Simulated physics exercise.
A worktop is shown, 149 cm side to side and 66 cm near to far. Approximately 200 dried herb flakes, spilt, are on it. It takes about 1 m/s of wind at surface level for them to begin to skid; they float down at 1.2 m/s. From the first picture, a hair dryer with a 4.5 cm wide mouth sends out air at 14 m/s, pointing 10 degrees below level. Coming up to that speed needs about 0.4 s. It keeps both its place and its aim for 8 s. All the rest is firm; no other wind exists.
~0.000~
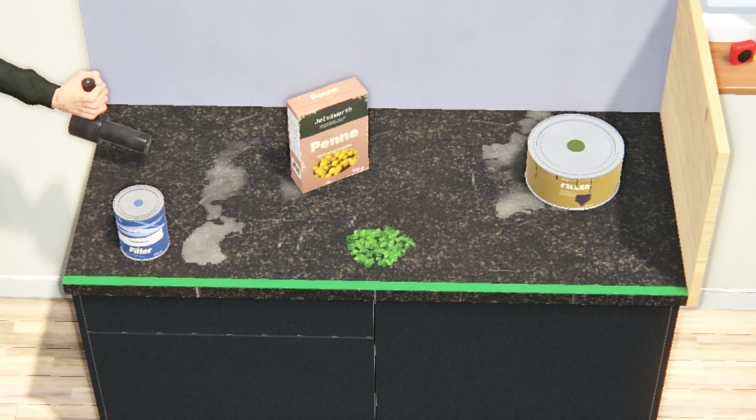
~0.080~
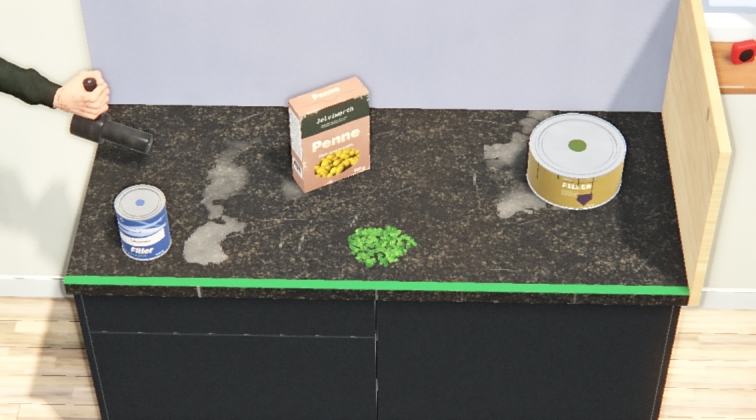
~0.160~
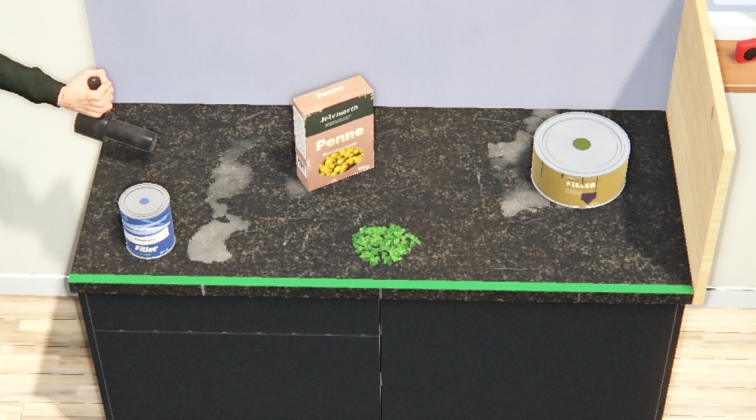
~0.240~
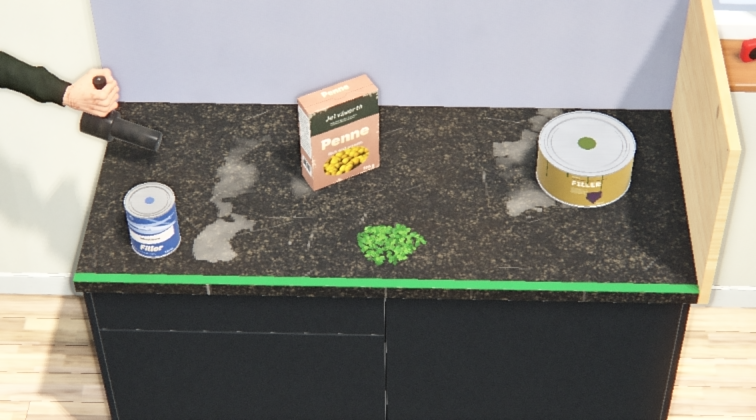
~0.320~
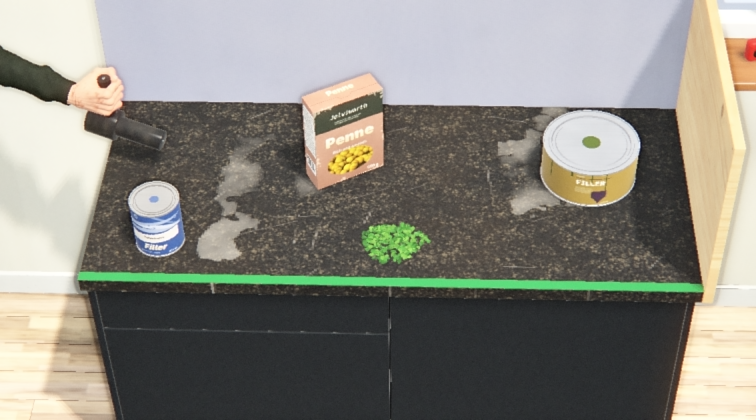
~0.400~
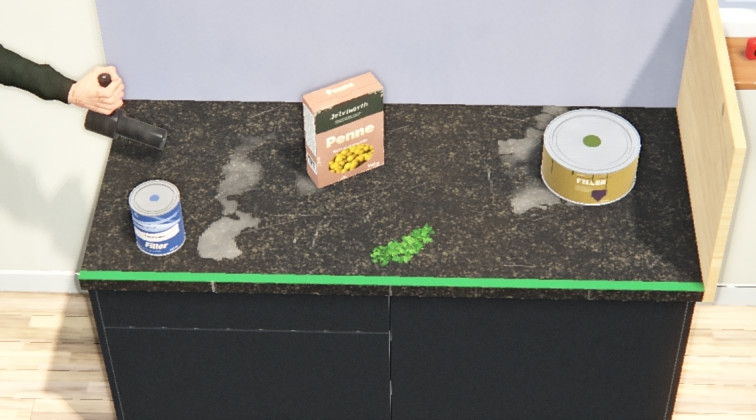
On a dark speckled worktop with a pasta box and two tins, a hand held a black hair dryer at the left while a green herb pile sat undisturbed, then partly shifted slightly right.
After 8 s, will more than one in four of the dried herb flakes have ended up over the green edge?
Yes.
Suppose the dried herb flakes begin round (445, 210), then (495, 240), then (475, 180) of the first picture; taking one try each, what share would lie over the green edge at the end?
Taking the three spots in order, you'd get around 10 percent, 60 percent and 0 percent.
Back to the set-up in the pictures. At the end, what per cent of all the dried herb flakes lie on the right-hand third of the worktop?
It comes out near 0 in a hundred.
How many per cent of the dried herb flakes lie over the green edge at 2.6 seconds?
I'd put it at about 100 percent.
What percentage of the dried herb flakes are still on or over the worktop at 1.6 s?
I'd put it near 0 per cent.
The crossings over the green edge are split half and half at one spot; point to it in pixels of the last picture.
(471, 287).
After 1.6 s the count stands so, 100 % are over the green edge.
After 2.6 s the count stands so, 100 % are over the green edge.
After 4.4 s the count stands so, 100 % are over the green edge.
After 8.0 s, at the end, 100 % are over the green edge.
